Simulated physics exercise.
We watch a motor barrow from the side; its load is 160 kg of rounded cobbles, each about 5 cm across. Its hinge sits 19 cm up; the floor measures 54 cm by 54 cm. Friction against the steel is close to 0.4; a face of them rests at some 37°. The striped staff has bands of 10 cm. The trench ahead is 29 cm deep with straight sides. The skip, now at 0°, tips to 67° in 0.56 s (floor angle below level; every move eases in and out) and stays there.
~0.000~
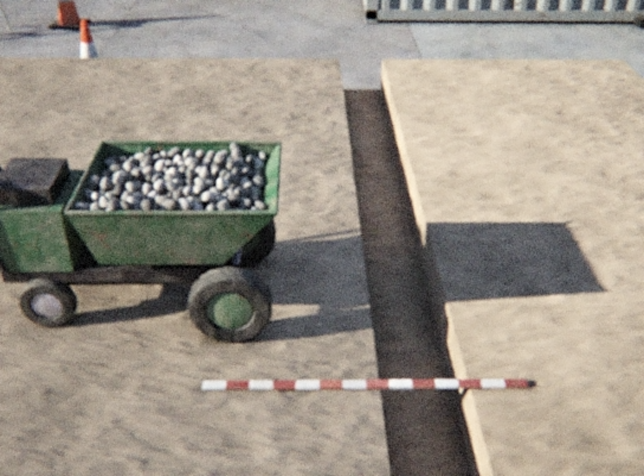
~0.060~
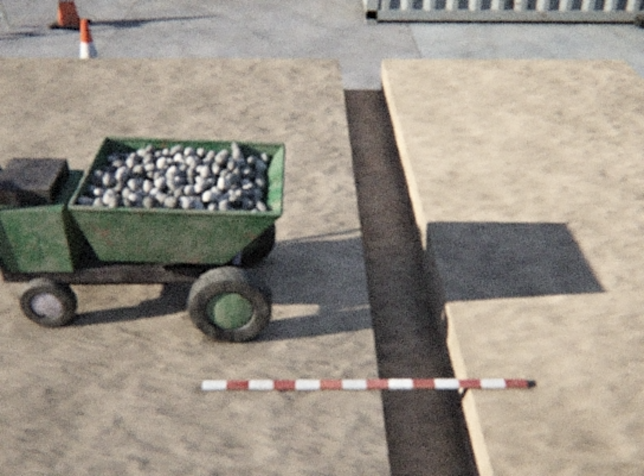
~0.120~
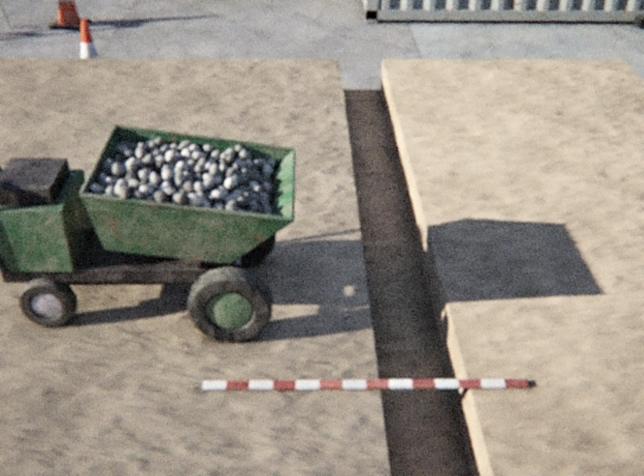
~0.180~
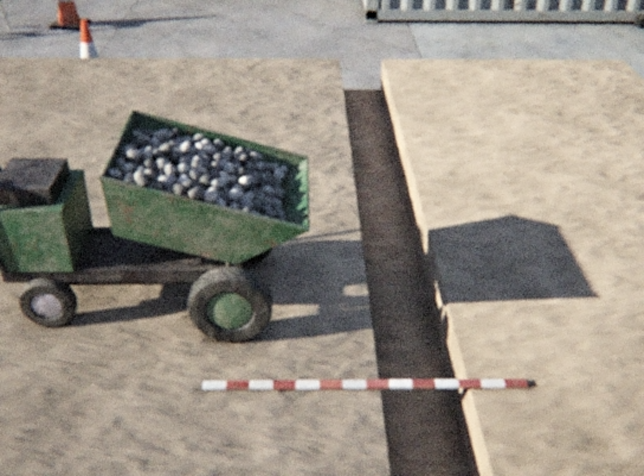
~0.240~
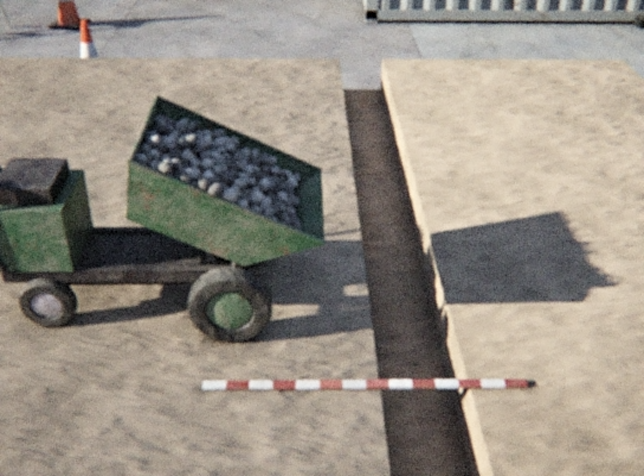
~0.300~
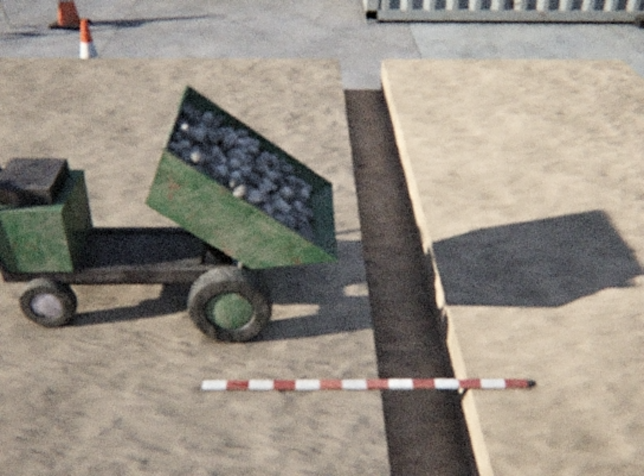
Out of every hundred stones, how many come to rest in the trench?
Some 94 per cent of it.
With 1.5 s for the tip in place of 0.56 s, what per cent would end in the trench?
Then about 95 per cent.
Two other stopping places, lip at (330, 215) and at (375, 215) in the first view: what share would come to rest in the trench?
Near 60 per cent from the first place, 25 from the second.
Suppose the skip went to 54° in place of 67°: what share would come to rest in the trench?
In that case some 55 per cent.
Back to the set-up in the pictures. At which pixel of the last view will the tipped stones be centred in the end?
Around (405, 328).
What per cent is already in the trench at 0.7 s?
Some 20 per cent.
After 0.4 s the floor is at 57°; 100 % in the skip; the foremost stones are at (330, 255).
After 0.7 s the floor is at 67°; 78 % in the skip, 3 % short of the trench, 19 % in the trench; the foremost stones are at (421, 320).
After 1.0 s the floor is at 67°; 20 % in the skip, 3 % short of the trench, 72 % in the trench, 5 % past the trench; the foremost stones are at (544, 295).
After 3.0 s the floor is at 67°; 0 % in the skip, 1 % short of the trench, 94 % in the trench, 5 % past the trench; the foremost stones are past the picture's edge.
